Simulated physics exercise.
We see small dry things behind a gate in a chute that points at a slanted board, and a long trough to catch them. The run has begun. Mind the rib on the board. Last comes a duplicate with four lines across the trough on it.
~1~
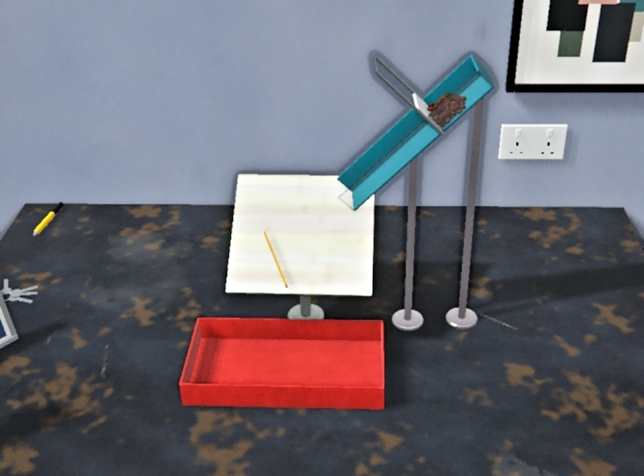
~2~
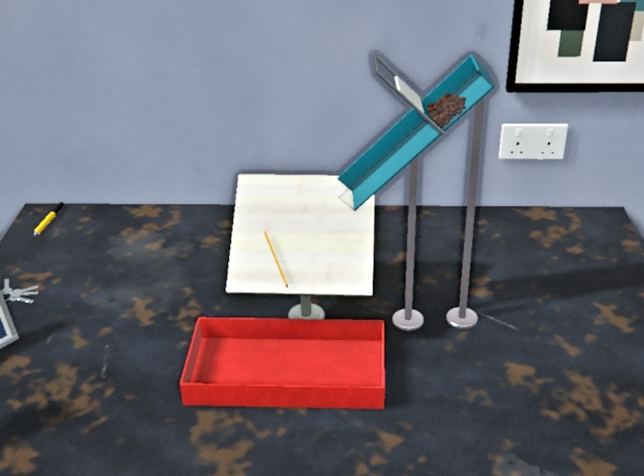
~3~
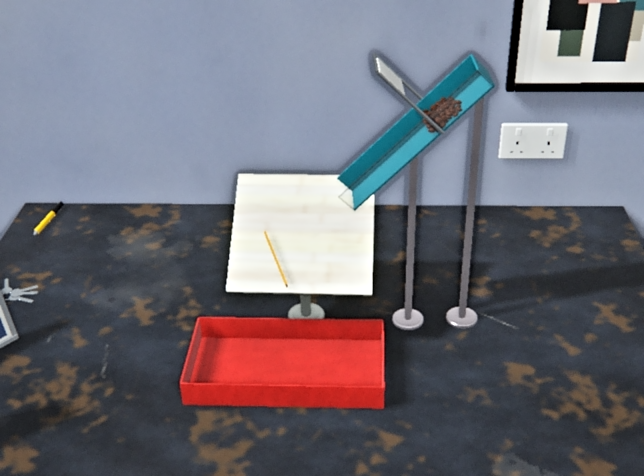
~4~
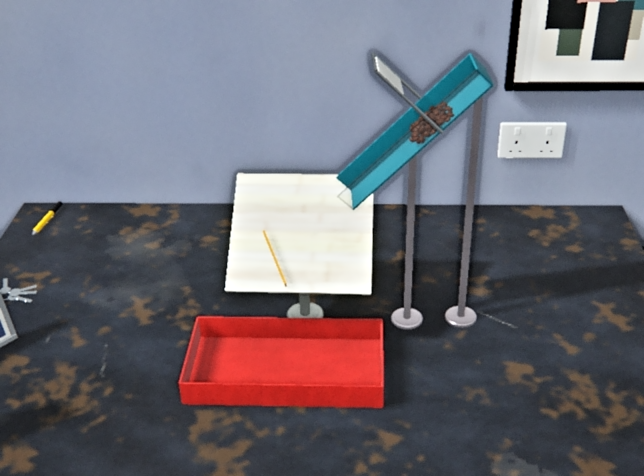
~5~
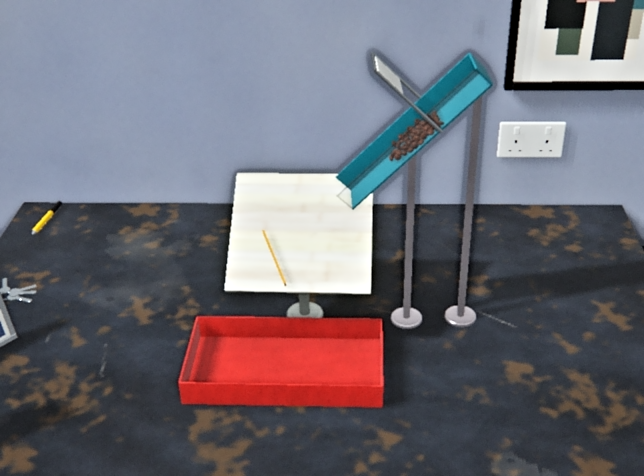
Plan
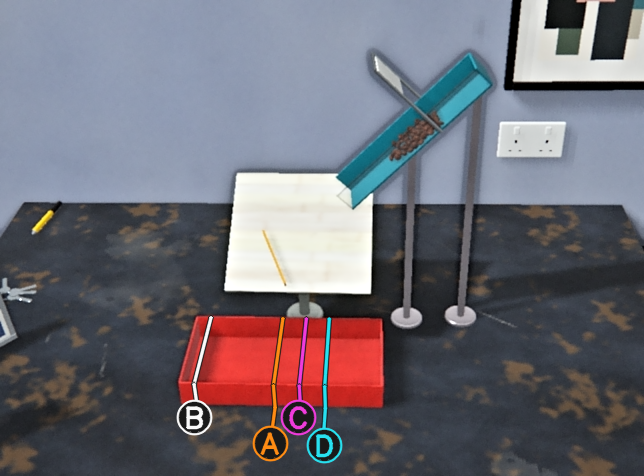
On a dark, stained tabletop, a gate lifted in a sloping blue chute, and a clump of small brown pieces slid partway down it, above a tilted white board and an empty red trough.
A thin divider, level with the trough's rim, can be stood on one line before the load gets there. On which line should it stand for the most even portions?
Line C.
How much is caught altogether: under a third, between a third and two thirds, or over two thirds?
It is over two thirds.
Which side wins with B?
More lands on the right.
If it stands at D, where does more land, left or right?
More lands on the left.
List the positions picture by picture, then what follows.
In the first picture, load behind the gate at (448, 109), flat chocolate drops; lip of the chute at (353, 202), sloping fairly steeply.
In the second picture, middle of the board at (303, 232), tilted fairly steeply; middle of its low edge at (299, 293); of its high edge at (307, 175).
In the third picture, front corners of the trough at (181, 383) and (384, 387), empty; front of the load at (425, 121).
In the fourth picture, middle of the load at (429, 123); its front at (412, 140), about a quarter of the way to the lip; rib from (264, 230) to (285, 283).
In the fifth picture, middle of the load at (414, 136); its front at (391, 158), about half of the way to the lip.
On the marked copy, line A crosses the front rim at (273, 384); line B crosses the front rim at (194, 383); line C crosses the front rim at (299, 385); line D crosses the front rim at (324, 385).
For line A, of what is caught, a small part on the left of the divider, nearly all on the right.
For line B, of what is caught, none on the left of the divider, all on the right.
For line C, of what is caught, about two thirds on the left of the divider, about a third on the right.
For line D, of what is caught, nearly all on the left of the divider, a stray few on the right.
